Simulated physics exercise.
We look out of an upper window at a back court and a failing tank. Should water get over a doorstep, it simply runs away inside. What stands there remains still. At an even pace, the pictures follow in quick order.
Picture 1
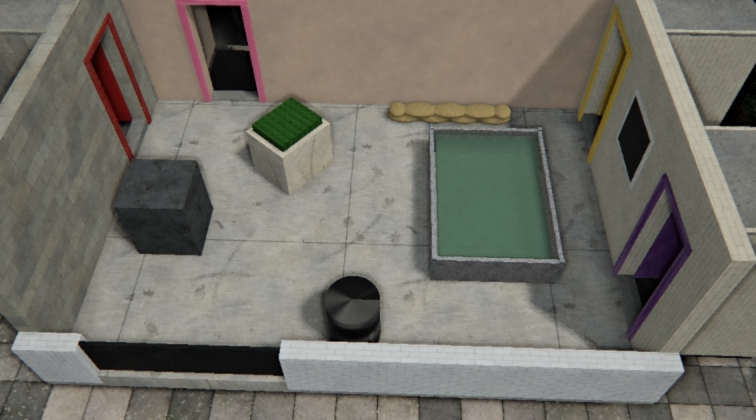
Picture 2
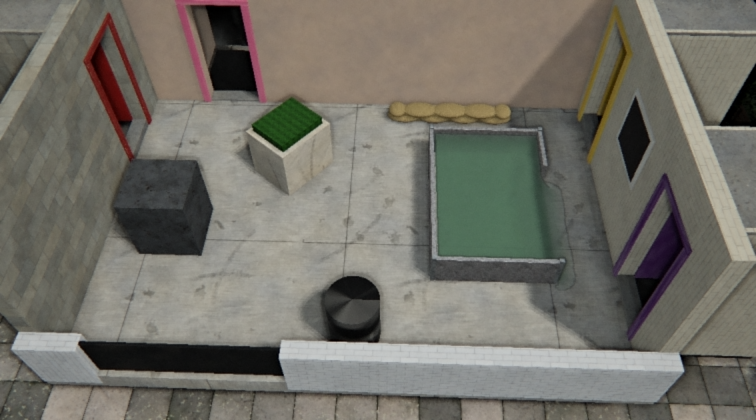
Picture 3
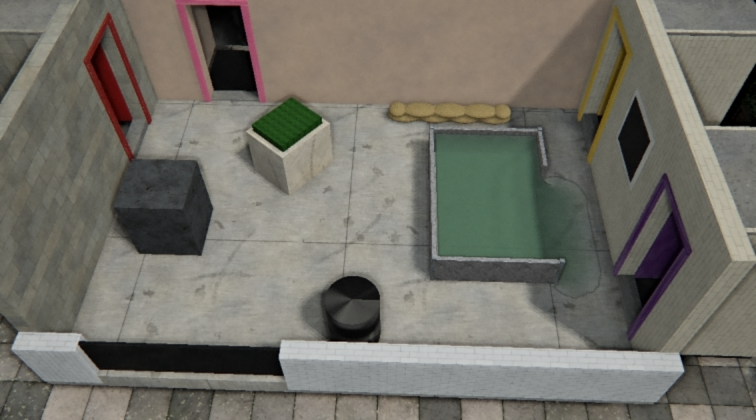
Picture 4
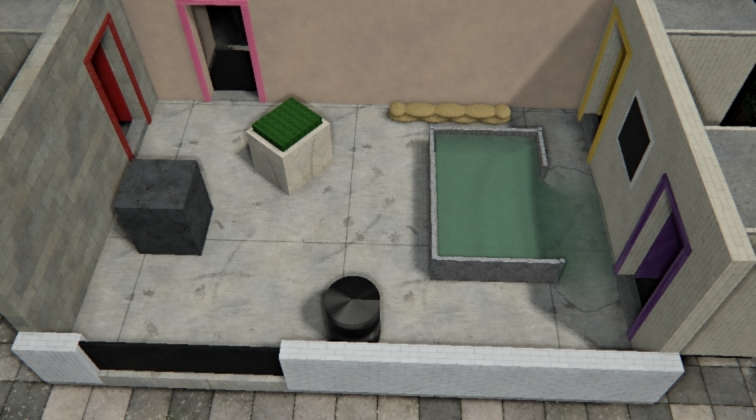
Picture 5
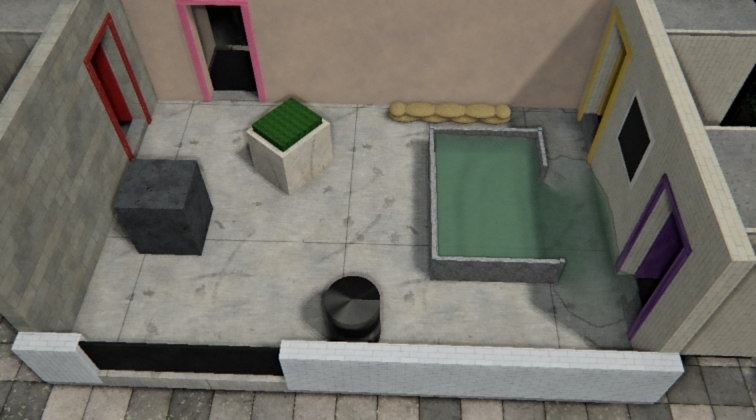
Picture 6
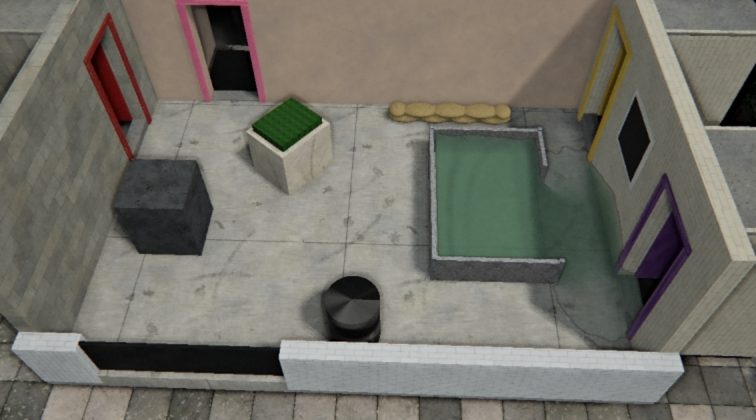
Green water pours through a gap in the right side of a grey-walled tank, in a walled back court seen from above through a fixed view. A dark block, a pale planter with a green top, a black drum and tan sandbags stand around it, with red, pink, yellow and purple doorframes in the walls. The water spreads rightward across the paving, then fans along the right wall near the purple doorway.
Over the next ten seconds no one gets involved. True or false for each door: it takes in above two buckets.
The pink door, false; the red door, false; the purple door, true; the yellow door, false.
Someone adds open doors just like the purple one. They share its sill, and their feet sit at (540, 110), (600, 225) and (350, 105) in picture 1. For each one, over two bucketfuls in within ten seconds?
Note: Door one overshoots; door two overshoots; door three undershoots.
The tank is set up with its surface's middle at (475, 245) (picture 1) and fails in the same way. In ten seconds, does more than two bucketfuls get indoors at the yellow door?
Briefly, yellow remains below.
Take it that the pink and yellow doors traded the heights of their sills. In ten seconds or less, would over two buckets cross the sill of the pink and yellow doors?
Result - pink door: Misses the threshold; yellow door: Clears the threshold.
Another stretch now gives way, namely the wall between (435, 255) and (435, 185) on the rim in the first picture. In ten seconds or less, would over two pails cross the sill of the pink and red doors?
Put simply, the pink door overflows; the red door falls below the limit.
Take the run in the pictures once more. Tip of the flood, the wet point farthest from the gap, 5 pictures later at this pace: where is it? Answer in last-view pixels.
I'd say around (574, 110).
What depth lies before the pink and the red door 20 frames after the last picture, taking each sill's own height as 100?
I'd say around 0 and 0 in a hundred.
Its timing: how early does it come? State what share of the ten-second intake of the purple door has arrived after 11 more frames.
Close to 45 percent.
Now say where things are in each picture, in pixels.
Still water in the water tank at (491, 192), in the first frame.
Water pours out at (546, 225) and has run to a hidden place, in the second frame.
The front is at (576, 291), out from the gap at (546, 226), in the third frame.
The front is at (593, 181), out from the gap at (545, 227), in the fourth frame.
Water pours out at (545, 227) and has run to (590, 167), in the fifth frame.
The front is at (587, 154), out from the gap at (545, 227), in the sixth frame.
A moment on, water covers 10 % of the floor; the pink door not reached, the red door not reached, the purple door over two buckets in, the yellow door wet at the sill, nothing in.
Next, water covers 20 % of the floor; the pink door not reached, the red door not reached, the purple door over two buckets in, the yellow door wet at the sill, nothing in.
Then, water covers 35 % of the floor; the pink door not reached, the red door not reached, the purple door far over two buckets in, the yellow door wet at the sill, nothing in.
Later, water covers 70 % of the floor; the pink door wet at the sill, nothing in, the red door wet at the sill, nothing in, the purple door far over two buckets in, the yellow door under two buckets in.
In the end, water covers 90 % of the floor; the pink door wet at the sill, nothing in, the red door wet at the sill, nothing in, the purple door far over two buckets in, the yellow door under two buckets in.
